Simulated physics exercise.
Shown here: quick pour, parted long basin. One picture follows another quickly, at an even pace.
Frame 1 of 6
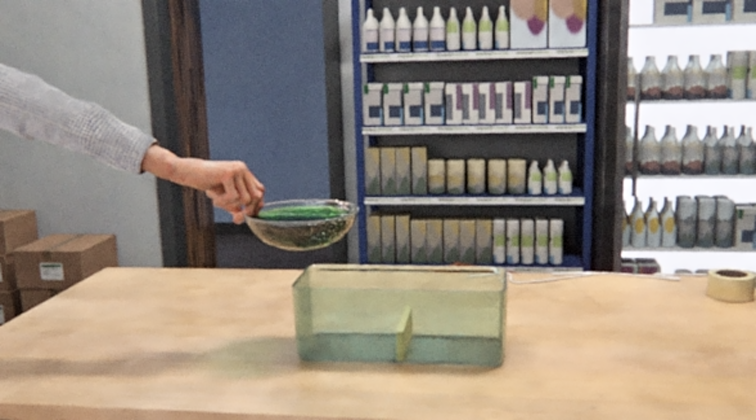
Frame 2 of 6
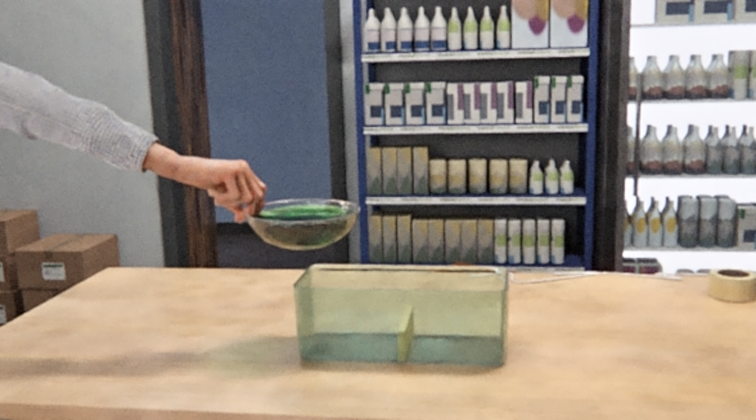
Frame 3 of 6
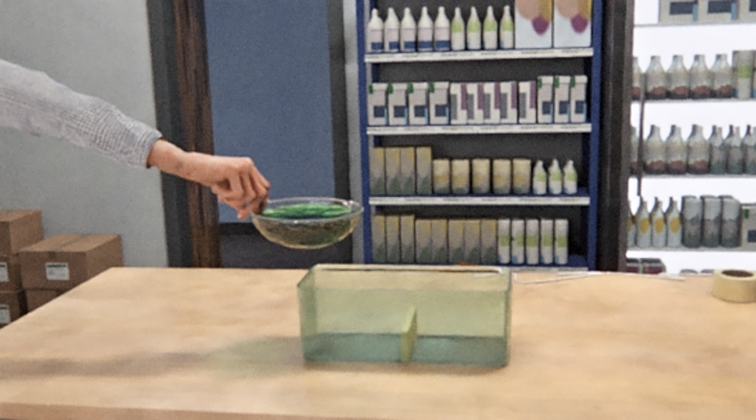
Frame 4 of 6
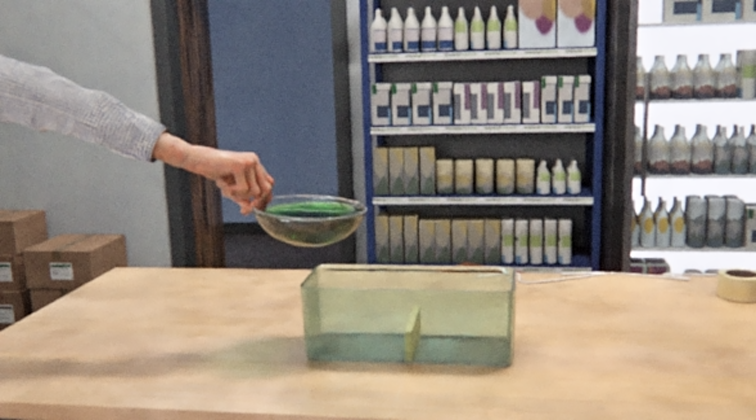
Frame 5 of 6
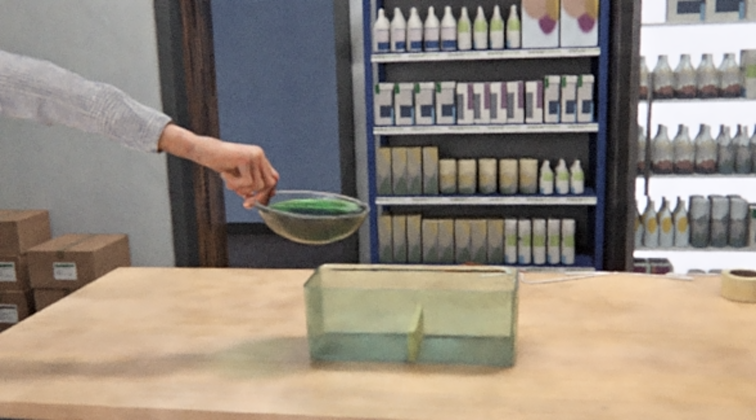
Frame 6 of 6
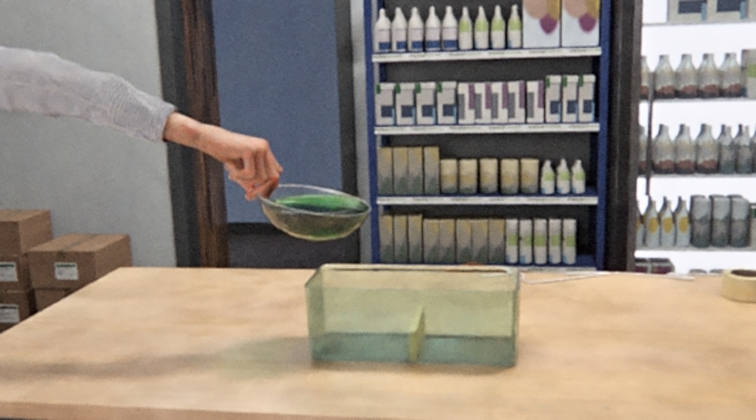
A hand reaching in from the left holds a clear glass bowl of green liquid nearly level above a long, clear, divided basin on a wooden table. The bowl stays almost still at first, drifting slightly right, then the hand gradually tilts it, its right side dipping toward the basin.
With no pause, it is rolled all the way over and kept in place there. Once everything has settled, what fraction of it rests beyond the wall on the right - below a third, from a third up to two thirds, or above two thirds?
I expect the share right of the wall to be beyond two thirds.
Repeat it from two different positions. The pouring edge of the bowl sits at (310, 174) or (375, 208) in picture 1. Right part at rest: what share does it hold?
The first gives 15 %, the second 90 %.
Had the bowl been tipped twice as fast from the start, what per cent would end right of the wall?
Roughly 65 in a hundred.
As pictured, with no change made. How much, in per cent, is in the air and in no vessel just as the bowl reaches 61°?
I'd say some 45 per cent of it.
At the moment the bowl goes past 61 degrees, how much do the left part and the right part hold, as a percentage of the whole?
Some 5 per cent left and 20 right.
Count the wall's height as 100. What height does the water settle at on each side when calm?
About 10 per cent on the left and 60 per cent on the right.
A moment on, the bowl is tipped part way and 27 per cent is still to pour, 6 is left of the wall and 20 right of it.
Next, the bowl is tipped on its side and 0 per cent is still to pour, 11 is left of the wall and 81 right of it.
Then the bowl is tipped right over and 0 per cent is still to pour, 12 is left of the wall and 83 right of it.
Later the bowl is tipped right over and 0 per cent is still to pour, 12 is left of the wall and 83 right of it.
At rest 12 per cent lies left of the wall, 83 right of it and 5 outside.
